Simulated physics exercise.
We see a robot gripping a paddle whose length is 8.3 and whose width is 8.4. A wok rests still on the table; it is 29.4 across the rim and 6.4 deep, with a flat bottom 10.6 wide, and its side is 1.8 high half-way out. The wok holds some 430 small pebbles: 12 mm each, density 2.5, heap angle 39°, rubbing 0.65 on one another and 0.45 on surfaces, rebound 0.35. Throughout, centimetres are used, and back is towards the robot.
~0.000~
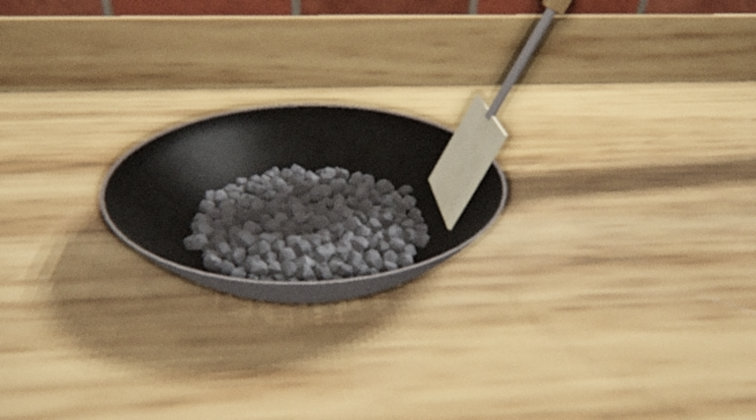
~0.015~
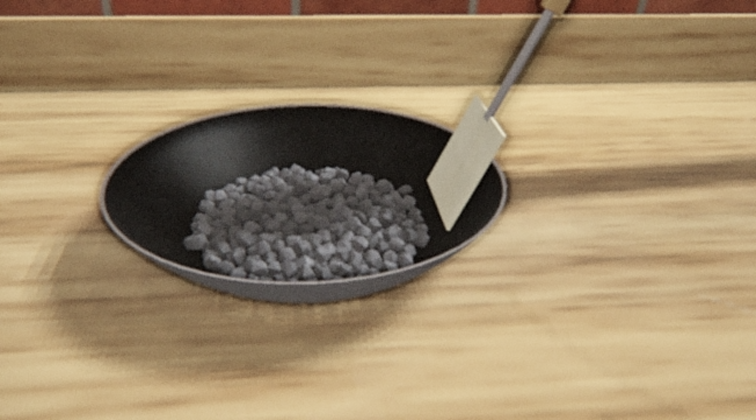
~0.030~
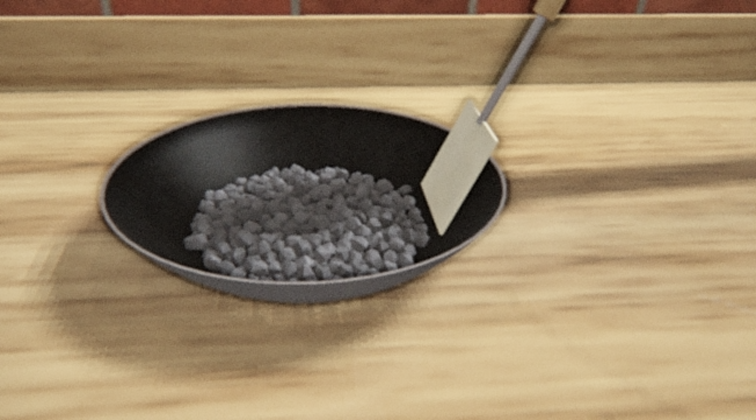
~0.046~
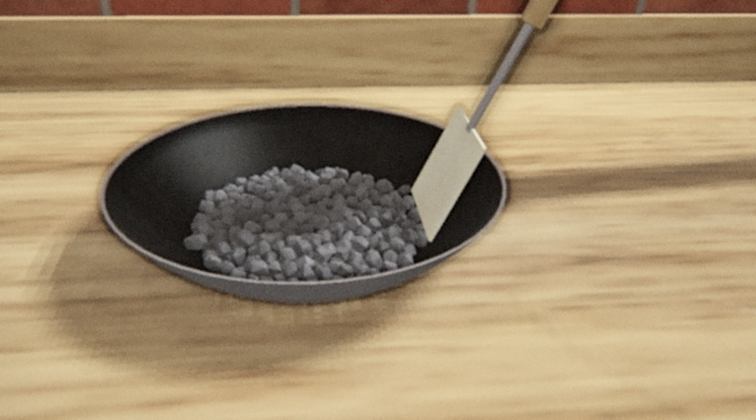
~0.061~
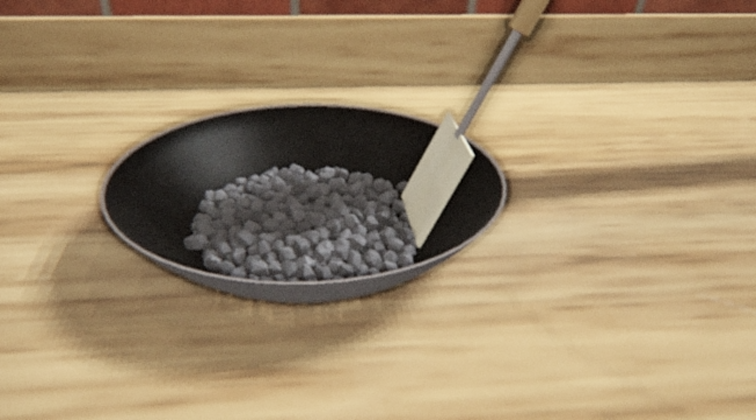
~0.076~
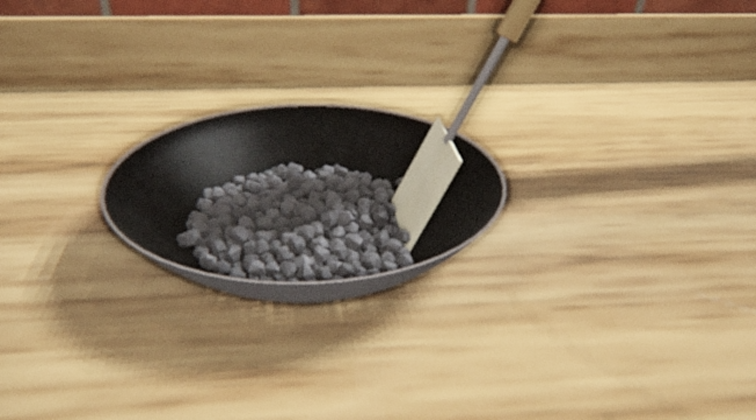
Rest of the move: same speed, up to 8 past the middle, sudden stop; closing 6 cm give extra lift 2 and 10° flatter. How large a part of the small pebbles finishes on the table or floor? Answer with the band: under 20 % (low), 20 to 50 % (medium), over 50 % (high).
Low, under 20 %.
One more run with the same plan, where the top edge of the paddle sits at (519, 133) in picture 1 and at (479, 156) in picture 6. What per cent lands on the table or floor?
Roughly 15 %.
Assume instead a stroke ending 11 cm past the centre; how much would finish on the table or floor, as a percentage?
About 35 %.
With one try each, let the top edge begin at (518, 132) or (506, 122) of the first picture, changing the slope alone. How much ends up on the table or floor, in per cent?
Roughly 15% and 10%.
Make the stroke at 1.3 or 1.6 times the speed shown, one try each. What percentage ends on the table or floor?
Close to 15 and 30 percent respectively.
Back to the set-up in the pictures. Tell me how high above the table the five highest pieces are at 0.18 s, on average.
I'd put it close to 9 cm.
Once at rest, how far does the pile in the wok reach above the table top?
Height at rest: Roughly 8.5 cm.
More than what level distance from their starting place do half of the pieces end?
About 7 centimetres.
After 0.18 s, sloping 65°, highest piece 15 above the table; 430 in the wok, 2 on the blade or in flight.
After 0.28 s, sloping 62°, highest piece 25 above the table; 428 in the wok, 4 on the blade or in flight.
After 0.53 s, sloping 55°, highest piece 8 above the table; 408 in the wok, 23 on the table or floor, 1 on the blade or in flight.
After 1.58 s, sloping 55°, highest piece 8 above the table; 408 in the wok, 24 on the table or floor.
At rest, 408 in the wok, 24 on the table or floor. That is 6 % on the table or floor.
